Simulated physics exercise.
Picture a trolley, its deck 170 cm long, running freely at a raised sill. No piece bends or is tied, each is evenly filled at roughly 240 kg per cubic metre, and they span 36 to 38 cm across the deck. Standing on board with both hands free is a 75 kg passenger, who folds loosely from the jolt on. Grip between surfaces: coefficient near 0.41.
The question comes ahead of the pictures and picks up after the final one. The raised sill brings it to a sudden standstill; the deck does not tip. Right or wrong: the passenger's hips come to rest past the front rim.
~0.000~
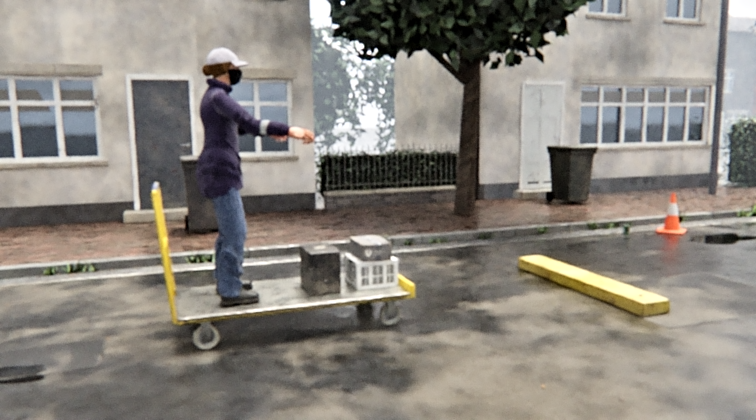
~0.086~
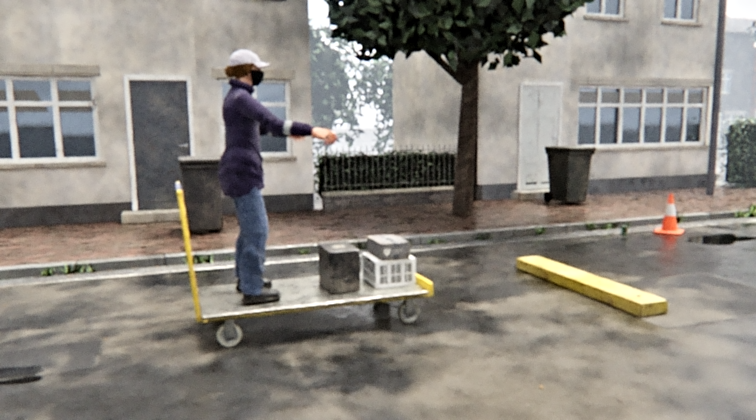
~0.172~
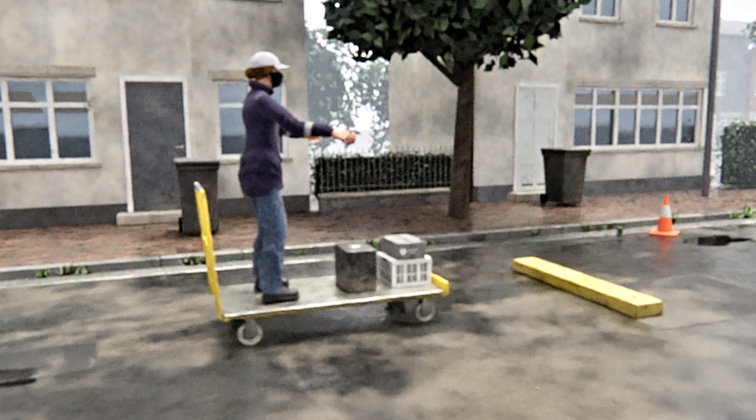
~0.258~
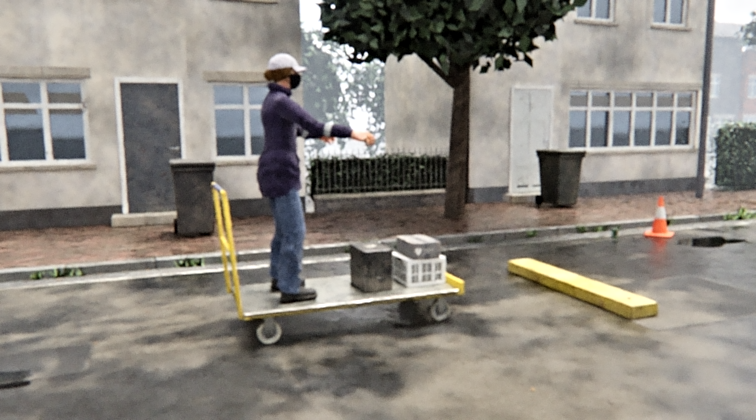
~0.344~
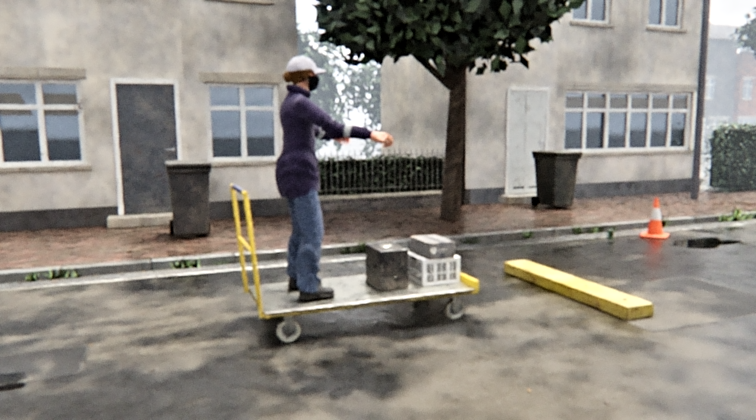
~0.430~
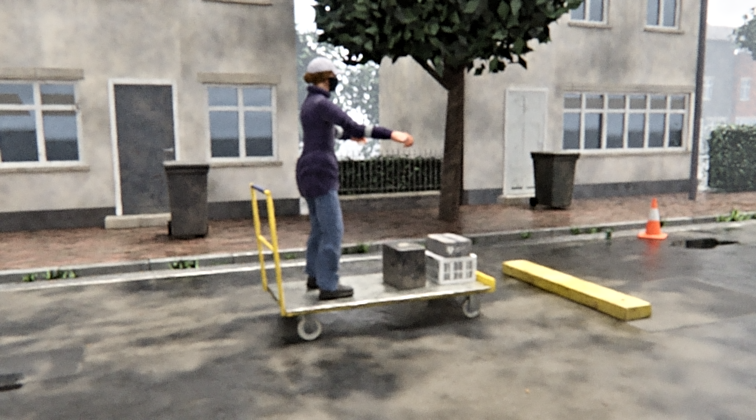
Wrong.
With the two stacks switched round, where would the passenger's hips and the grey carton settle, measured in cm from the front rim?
The hips would come to rest 60 centimetres behind the rim, and the grey item 40 centimetres behind.
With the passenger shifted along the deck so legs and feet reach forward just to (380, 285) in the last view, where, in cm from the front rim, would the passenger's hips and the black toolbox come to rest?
The hips would end 10 cm past the front rim, while the black one stays 60 cm behind it.
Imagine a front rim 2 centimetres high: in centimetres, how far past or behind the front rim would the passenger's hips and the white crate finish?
With that rim, the hips stay 70 cm behind and white stays 20 cm behind.
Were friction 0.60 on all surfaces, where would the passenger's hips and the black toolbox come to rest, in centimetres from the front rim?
Result - hips: 70 behind; black: 50 behind.
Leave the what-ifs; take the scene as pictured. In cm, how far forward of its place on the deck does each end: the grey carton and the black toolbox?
Ahead by: Grey 70, black 15 (cm).
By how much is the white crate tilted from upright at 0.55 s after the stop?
It leans roughly 0°.
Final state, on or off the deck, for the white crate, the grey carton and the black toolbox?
White: Still aboard; grey: No longer aboard; black: Still aboard.
Impact comes at 0.93 s.
After 1.18 s the passenger's hips are 88 cm behind the rim, near (483, 197) in the last picture's view.
After 1.48 s the passenger's hips are 68 cm behind the rim, near (502, 222) in the last picture's view.
After 1.93 s the passenger's hips are 62 cm behind the rim, near (507, 224) in the last picture's view.
At rest, 3.1 s, past the rim, grey carton; behind it, white crate, black toolbox and the passenger's hips.
